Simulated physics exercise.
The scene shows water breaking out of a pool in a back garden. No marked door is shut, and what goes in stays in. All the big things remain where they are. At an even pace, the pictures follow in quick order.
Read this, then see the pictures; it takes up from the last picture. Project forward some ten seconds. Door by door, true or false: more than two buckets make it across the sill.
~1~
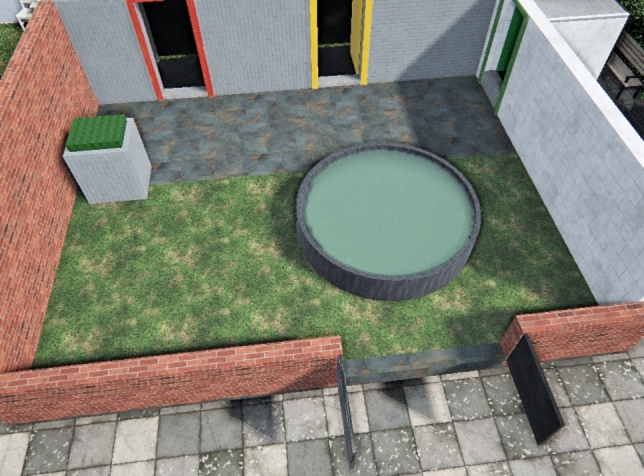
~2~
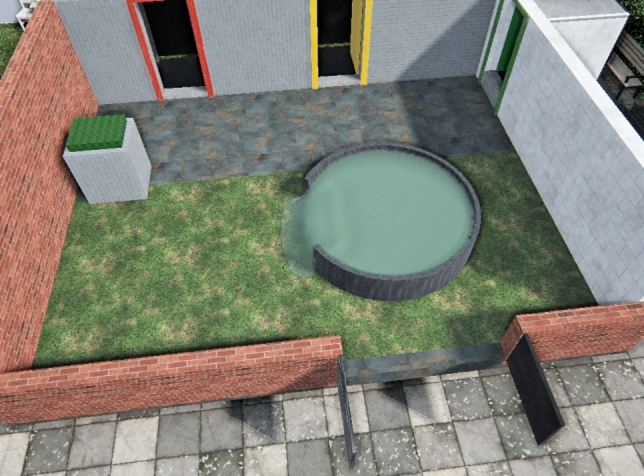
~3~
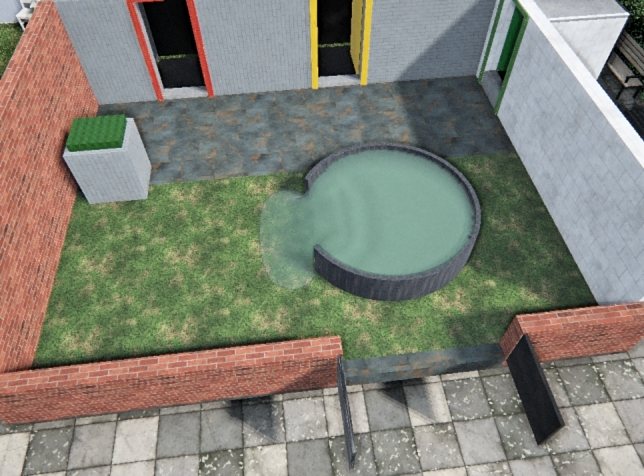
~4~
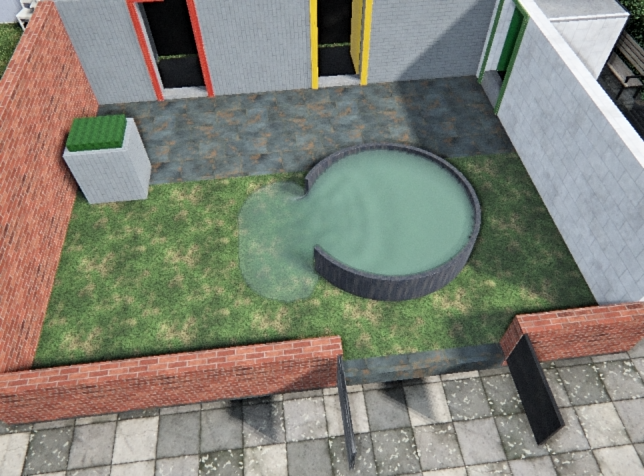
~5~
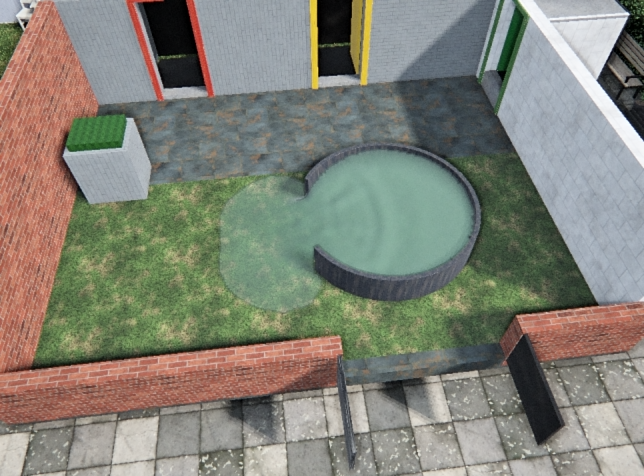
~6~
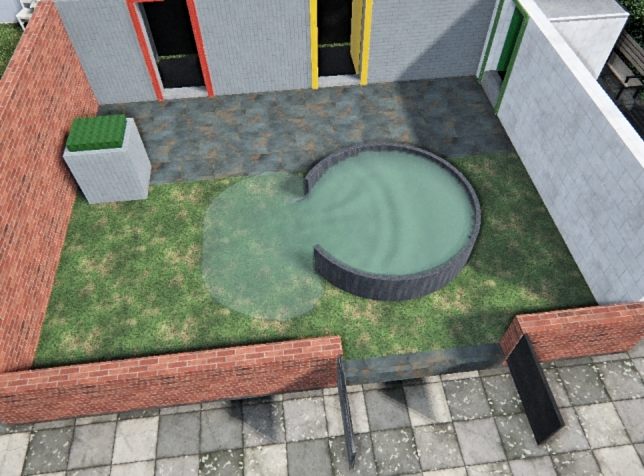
Green door: False; yellow door: False; red door: False.
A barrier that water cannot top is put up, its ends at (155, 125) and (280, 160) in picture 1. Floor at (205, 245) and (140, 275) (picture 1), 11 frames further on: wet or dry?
Submerged and submerged, in that order.
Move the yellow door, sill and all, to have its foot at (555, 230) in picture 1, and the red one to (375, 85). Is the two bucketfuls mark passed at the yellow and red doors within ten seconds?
So the yellow one ends up below and the red one ends up below.
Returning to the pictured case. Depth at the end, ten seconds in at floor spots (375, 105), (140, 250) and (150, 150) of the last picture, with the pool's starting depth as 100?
I'd put them at close to 6 per cent, then 18 per cent, then 14 per cent.
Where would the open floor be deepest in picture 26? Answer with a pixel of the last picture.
At about (26, 396).
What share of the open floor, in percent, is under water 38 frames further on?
Close to 55 %.
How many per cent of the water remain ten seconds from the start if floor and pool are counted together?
98 in a hundred.
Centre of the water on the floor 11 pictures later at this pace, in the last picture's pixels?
Close to (318, 233).
A moment on, water covers 20 % of the floor; the green door not reached, the yellow door not reached, the red door not reached.
Next, water covers 30 % of the floor; the green door not reached, the yellow door not reached, the red door not reached.
Then, water covers 50 % of the floor; the green door not reached, the yellow door not reached, the red door wet at the sill, nothing in.
Later, water covers 55 % of the floor; the green door not reached, the yellow door not reached, the red door under two buckets in.
In the end, water covers 80 % of the floor; the green door not reached, the yellow door wet at the sill, nothing in, the red door under two buckets in.
